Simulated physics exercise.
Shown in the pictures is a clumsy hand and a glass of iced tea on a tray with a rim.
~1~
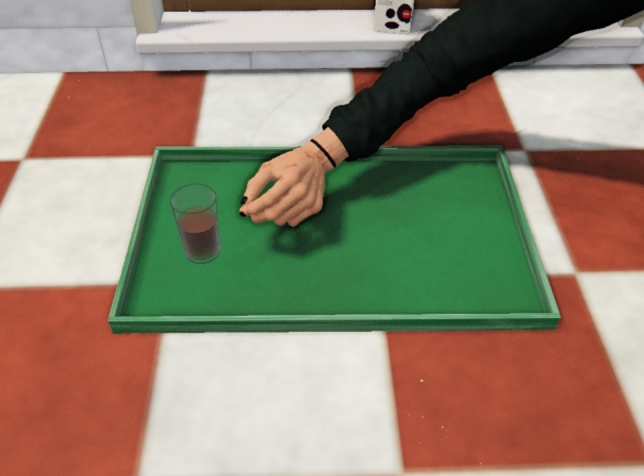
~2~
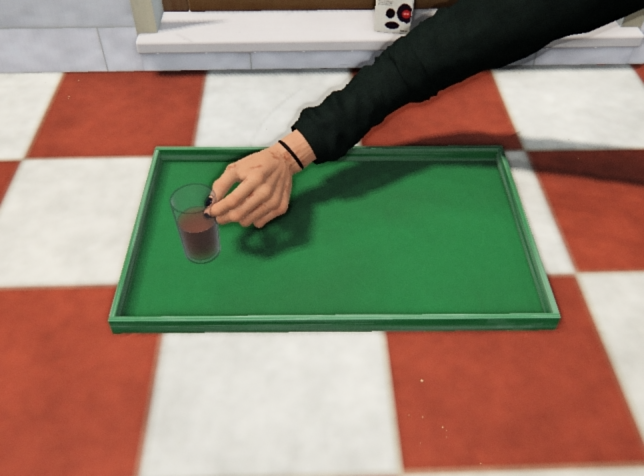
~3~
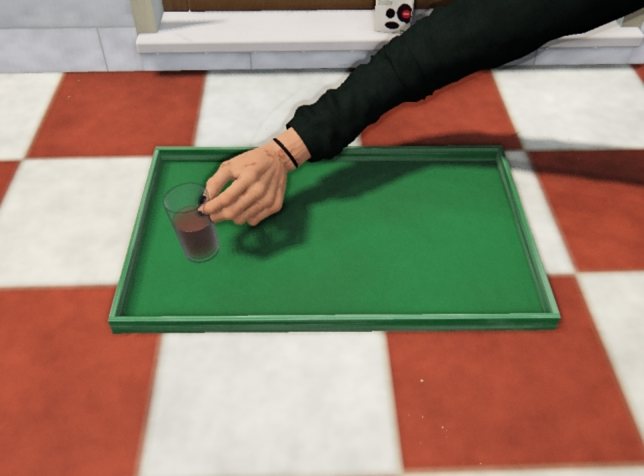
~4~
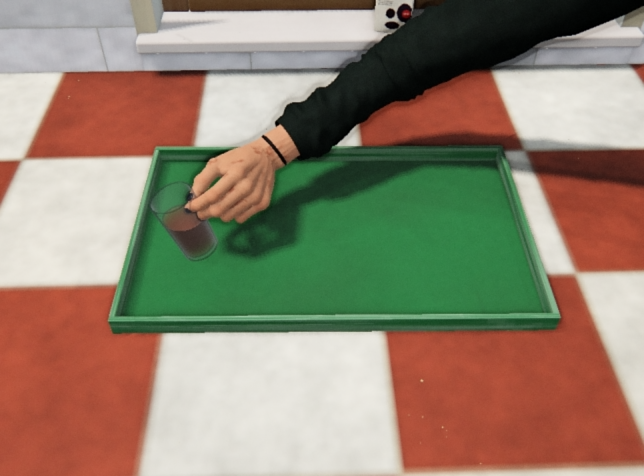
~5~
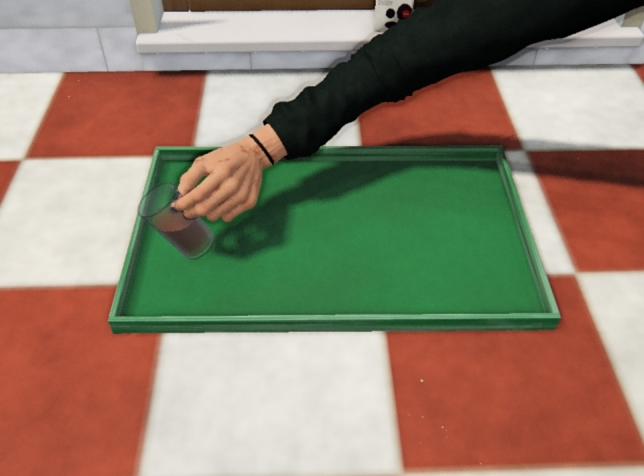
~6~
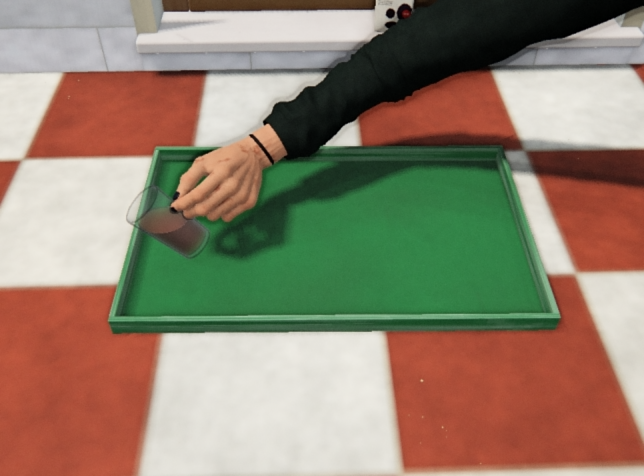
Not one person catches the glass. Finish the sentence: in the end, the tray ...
... lets some of it escape.
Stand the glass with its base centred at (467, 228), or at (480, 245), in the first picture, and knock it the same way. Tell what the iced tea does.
At the first place it is held by the rim, at the second it is held by the rim.
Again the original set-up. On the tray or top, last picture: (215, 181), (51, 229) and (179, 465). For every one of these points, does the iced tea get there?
Going in the order asked, the first spot is outside the spill, the second is inside the spill and the third is outside the spill.
A moment on, the glass lies across the rim; the puddle covers about as much as a plate; it spreads outside the tray.
Further on, the puddle covers about as much as a tray; it spreads outside the tray.
When it is over, the puddle covers about as much as a tray; it spreads outside the tray.
